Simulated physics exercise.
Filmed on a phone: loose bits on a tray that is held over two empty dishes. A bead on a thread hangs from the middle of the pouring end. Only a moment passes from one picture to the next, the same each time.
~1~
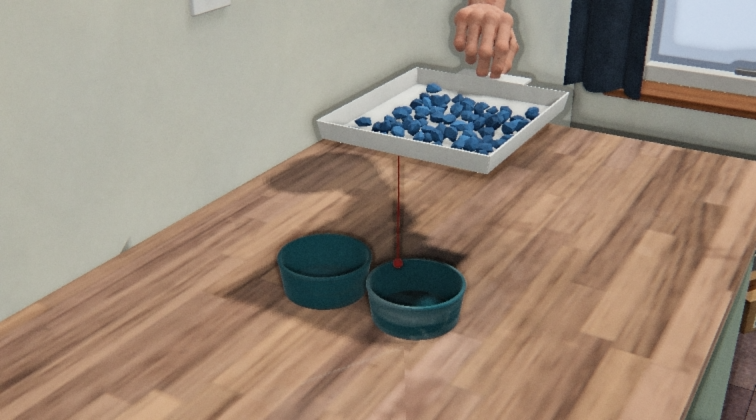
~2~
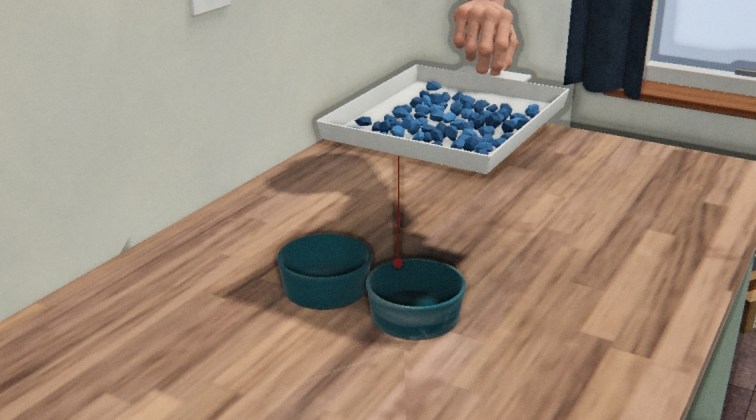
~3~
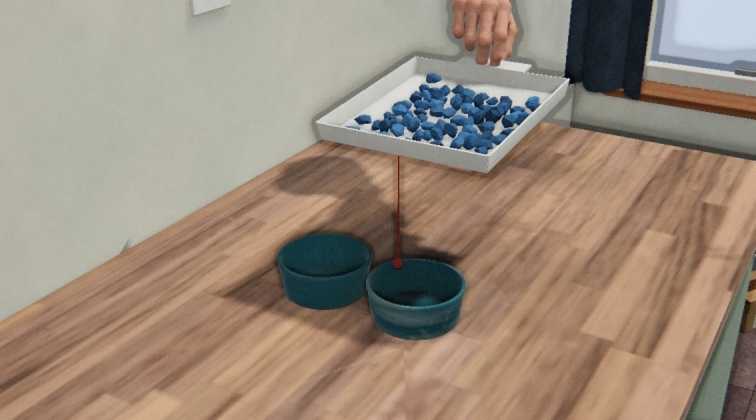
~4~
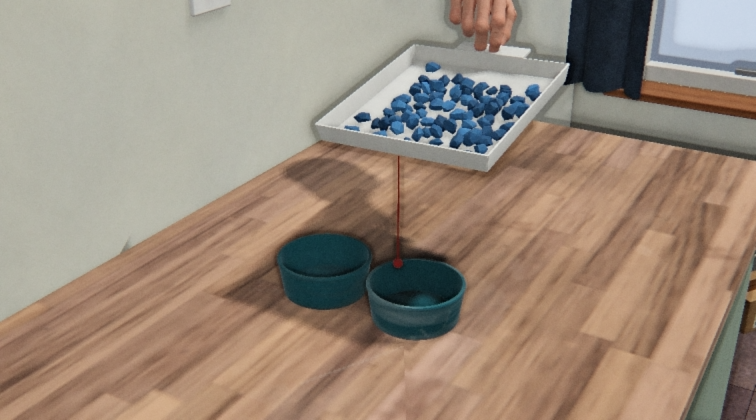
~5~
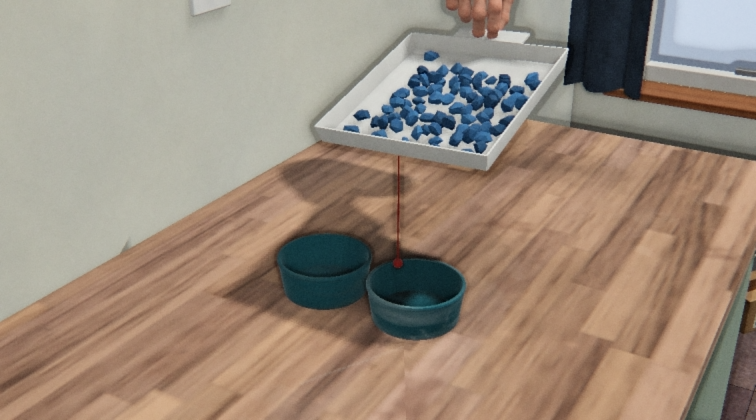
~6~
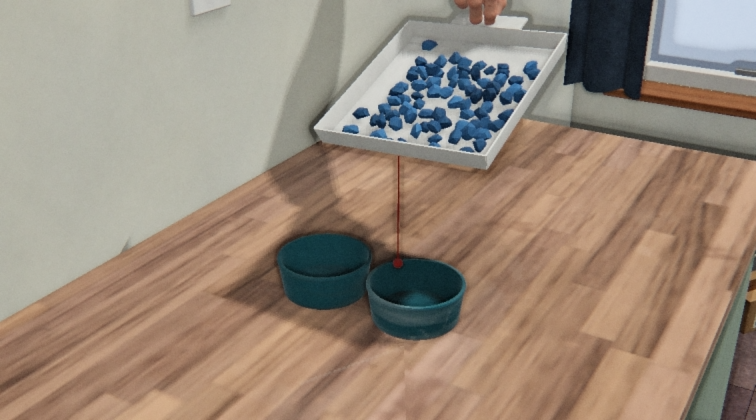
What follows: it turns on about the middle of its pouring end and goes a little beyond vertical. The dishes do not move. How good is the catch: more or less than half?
In the dishes lies under half of it.
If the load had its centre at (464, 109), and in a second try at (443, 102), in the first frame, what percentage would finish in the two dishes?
Near 30 % and 30 %.
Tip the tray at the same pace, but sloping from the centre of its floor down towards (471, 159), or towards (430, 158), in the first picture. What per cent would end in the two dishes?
The first gives 20 %, the second 10 %.
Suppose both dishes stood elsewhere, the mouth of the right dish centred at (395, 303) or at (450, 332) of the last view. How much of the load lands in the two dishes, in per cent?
Roughly 70 per cent, and 60 per cent.
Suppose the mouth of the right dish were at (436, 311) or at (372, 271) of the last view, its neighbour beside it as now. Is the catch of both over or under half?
The first try: Above a half. The second: The smaller part.
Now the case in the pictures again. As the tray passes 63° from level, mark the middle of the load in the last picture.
Close to (403, 111).
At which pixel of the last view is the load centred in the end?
Roughly at (330, 343).
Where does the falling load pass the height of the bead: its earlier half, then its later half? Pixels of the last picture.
First near (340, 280), later near (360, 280).
Shortly afterwards, tray tipped steeply; the whole lot on the tray.
Next, tray tipped past a quarter turn; near two thirds on the tray; only a few in the right dish; only a few in the left dish; a little outside both; near a quarter in the air.
Some moments later, tray tipped past a quarter turn; only a few in the right dish; a little in the left dish; the bulk outside both.
In the end, tray tipped past a quarter turn; only a few in the right dish; a little in the left dish; the bulk outside both.
